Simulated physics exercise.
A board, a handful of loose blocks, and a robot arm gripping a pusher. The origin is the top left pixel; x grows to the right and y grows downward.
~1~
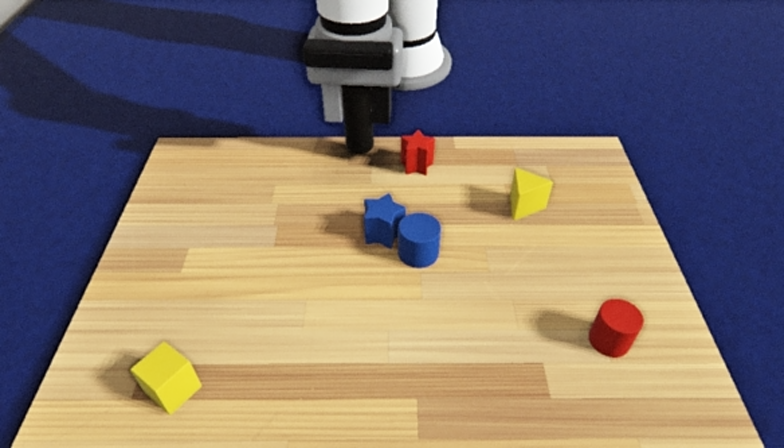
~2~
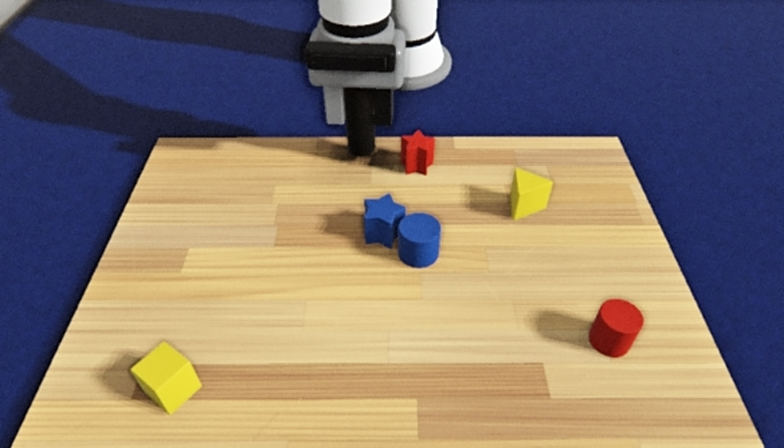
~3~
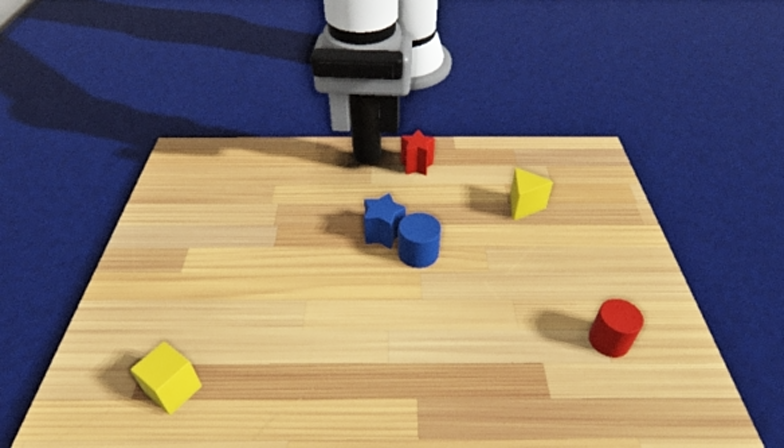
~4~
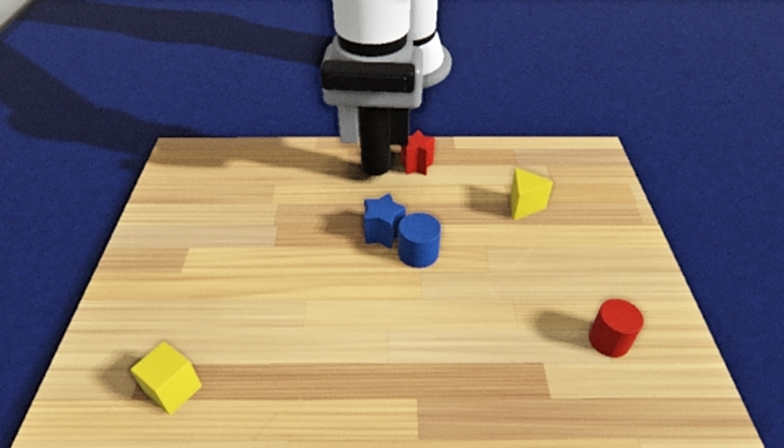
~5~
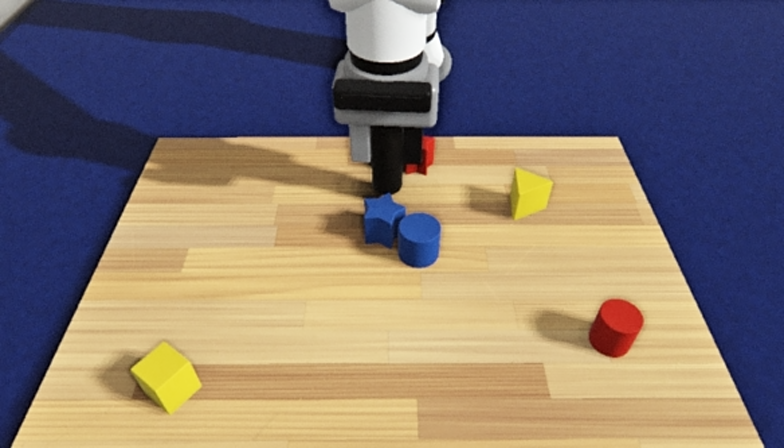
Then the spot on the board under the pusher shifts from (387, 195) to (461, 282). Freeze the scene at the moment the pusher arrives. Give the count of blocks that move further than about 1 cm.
I'd put the number at one.
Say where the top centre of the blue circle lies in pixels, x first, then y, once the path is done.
I predict (428, 269).
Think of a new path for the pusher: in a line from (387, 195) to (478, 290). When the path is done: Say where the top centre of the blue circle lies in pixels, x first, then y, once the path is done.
Around (423, 251).
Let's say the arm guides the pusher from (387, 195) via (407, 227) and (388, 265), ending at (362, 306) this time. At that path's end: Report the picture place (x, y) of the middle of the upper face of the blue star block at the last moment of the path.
It should be at about (359, 223).
What follows on the original path. One third of the way, pusher at (411, 214); nothing pushed yet.
Two thirds of the way, pusher at (436, 243); blue circle at (427, 253).
At the end, pusher at (462, 274); blue star block still; blue circle at (428, 269).
